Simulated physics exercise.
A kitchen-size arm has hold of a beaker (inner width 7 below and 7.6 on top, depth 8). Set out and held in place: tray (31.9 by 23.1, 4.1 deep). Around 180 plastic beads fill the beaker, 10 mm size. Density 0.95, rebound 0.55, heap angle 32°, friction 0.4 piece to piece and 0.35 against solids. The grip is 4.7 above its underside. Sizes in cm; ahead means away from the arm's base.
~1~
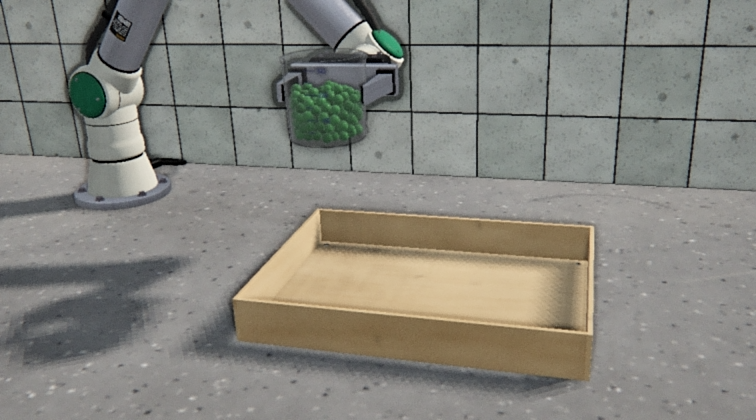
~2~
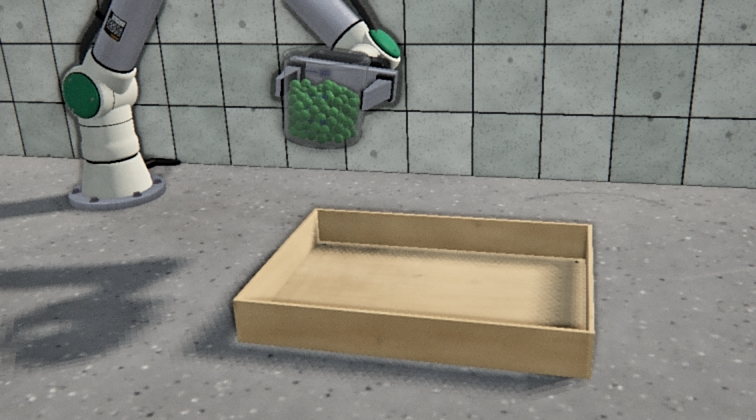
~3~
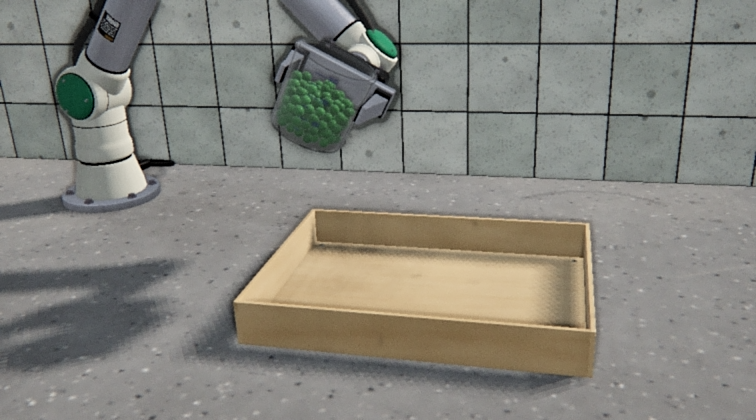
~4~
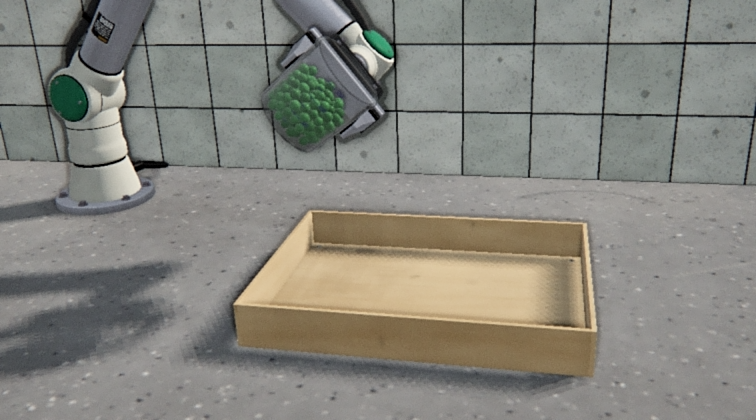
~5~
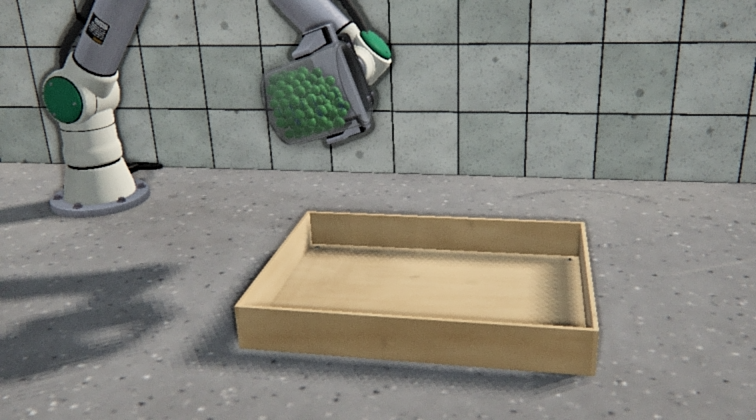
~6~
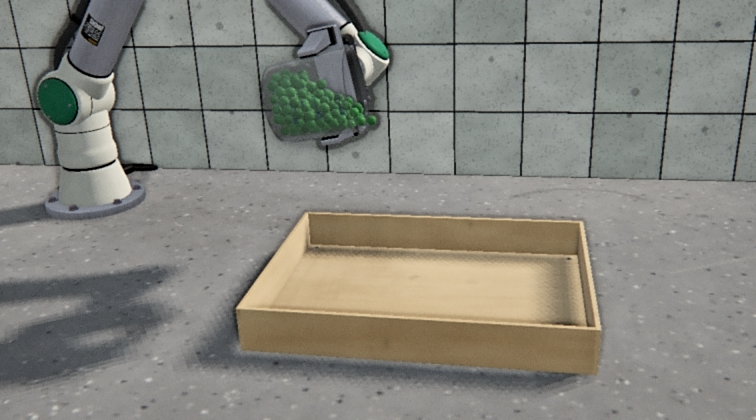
A robot arm held a clear container of green beads above an empty wooden tray and steadily tilted it to the right until it lay nearly sideways, the beads shifting toward its open end.
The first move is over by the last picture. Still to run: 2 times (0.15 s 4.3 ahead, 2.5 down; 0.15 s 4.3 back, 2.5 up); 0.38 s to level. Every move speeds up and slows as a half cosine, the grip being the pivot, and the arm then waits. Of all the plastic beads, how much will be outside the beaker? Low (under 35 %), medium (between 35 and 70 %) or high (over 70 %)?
A medium share, between 35 and 70 %, ends outside the beaker.
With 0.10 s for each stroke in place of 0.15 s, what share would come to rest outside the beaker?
In that case some 55 per cent.
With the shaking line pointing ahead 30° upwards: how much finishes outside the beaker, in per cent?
Some 80 per cent.
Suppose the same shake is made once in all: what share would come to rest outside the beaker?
Then about 25 per cent.
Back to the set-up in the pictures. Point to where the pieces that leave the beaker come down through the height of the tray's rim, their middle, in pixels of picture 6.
Around (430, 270).
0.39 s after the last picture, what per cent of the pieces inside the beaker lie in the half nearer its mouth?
Some 35 per cent.
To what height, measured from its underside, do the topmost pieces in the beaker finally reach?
Roughly 5.0 cm.
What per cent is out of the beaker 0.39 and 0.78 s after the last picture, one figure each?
About 25, 45.
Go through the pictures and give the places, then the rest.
Beaker middle at (326, 99), level; upper third of the load around (326, 98), from x 295 to 360, top at y 85; 185 in the beaker, in the first picture.
Beaker middle at (324, 98), tilted 8° forward; upper third of the load around (320, 99), from x 290 to 355, top at y 85, in the second picture.
Beaker middle at (321, 98), tilted 27° forward; upper third of the load around (309, 95), from x 280 to 350, top at y 75, in the third picture.
Beaker middle at (317, 98), tilted 52° forward; upper third of the load around (302, 89), from x 275 to 340, top at y 70, in the fourth picture.
Beaker middle at (315, 97), tilted 71° forward; upper third of the load around (298, 85), from x 270 to 345, top at y 70, in the fifth picture.
Beaker middle at (315, 97), tilted 79° forward; upper third of the load around (294, 90), from x 275 to 370, top at y 75; 185 in the beaker, in the sixth picture.
Then, 0.39 s later, tilted 79° forward, highest piece 21 above the table; 137 in the beaker, 36 in the tray, 12 in flight or on a rim.
Then, 0.78 s later, tilted 41° forward, highest piece 23 above the table; 104 in the beaker, 81 in the tray.
Then, 1.18 s later, level, highest piece 22 above the table; 104 in the beaker, 81 in the tray.
Then, 2.23 s later, level, highest piece 22 above the table; 104 in the beaker, 81 in the tray.
At rest, 104 in the beaker, 81 in the tray. That is 44 % outside the beaker.
